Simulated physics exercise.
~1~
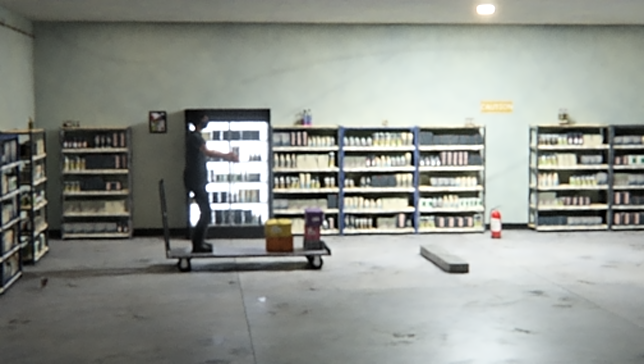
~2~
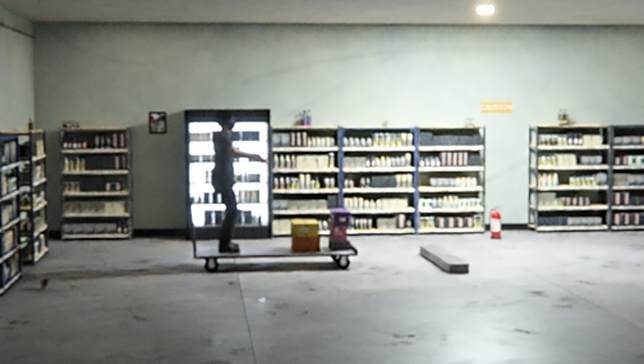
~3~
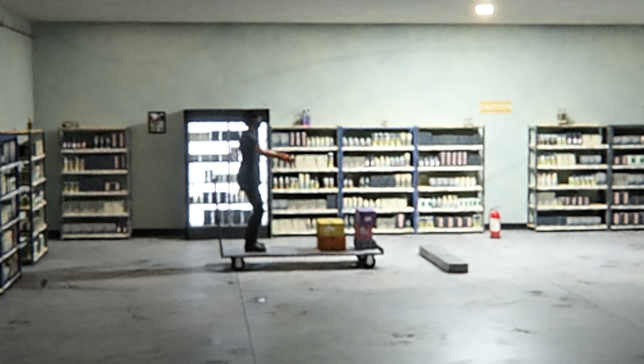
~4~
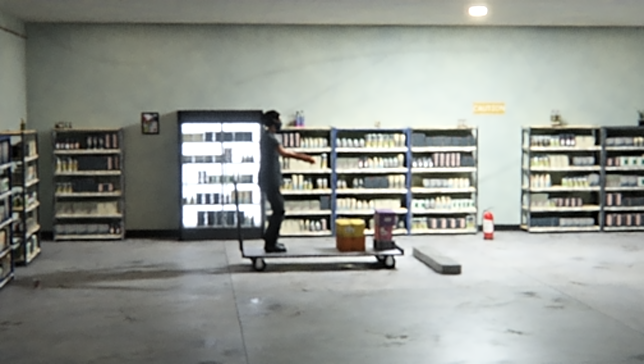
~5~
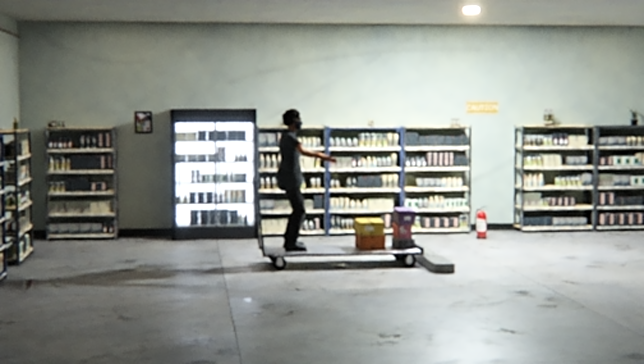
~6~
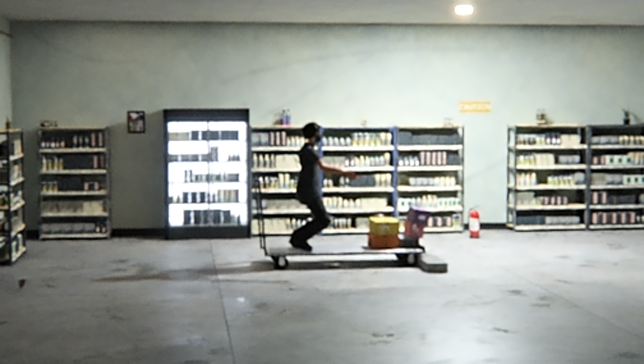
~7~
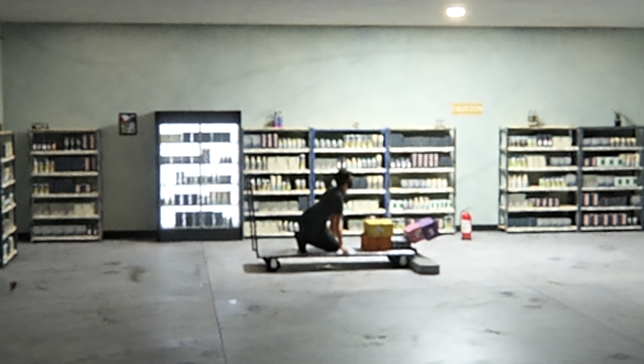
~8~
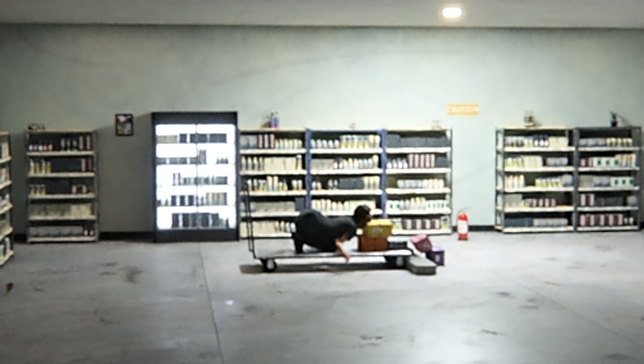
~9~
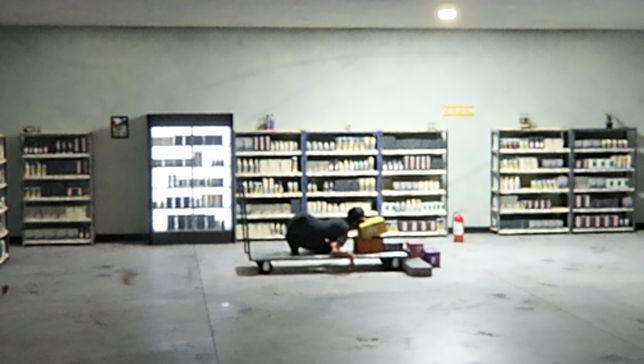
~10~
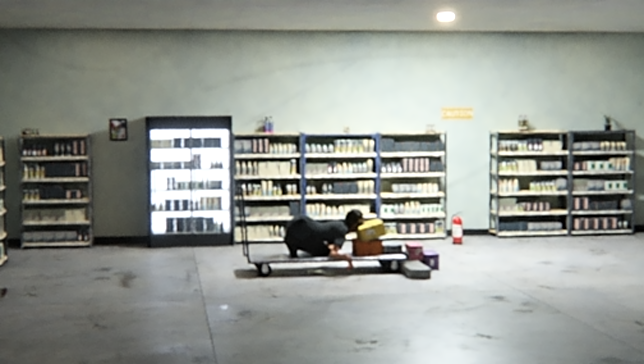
In a dim storeroom seen side-on from across the floor, stocked shelves and a bright glass-fronted cooler line a pale wall, with a red extinguisher to the right. A dark-clothed person stands on a flat trolley, arms stretched forward, behind a yellow-and-orange stack and a purple-and-pink stack. The trolley rolls right as the view pans slightly, until it stops against a low beam. The person buckles and pitches forward onto the deck, while the purple and pink items topple over the front edge. They end beyond it, the person slumped against the yellow and orange boxes still aboard.
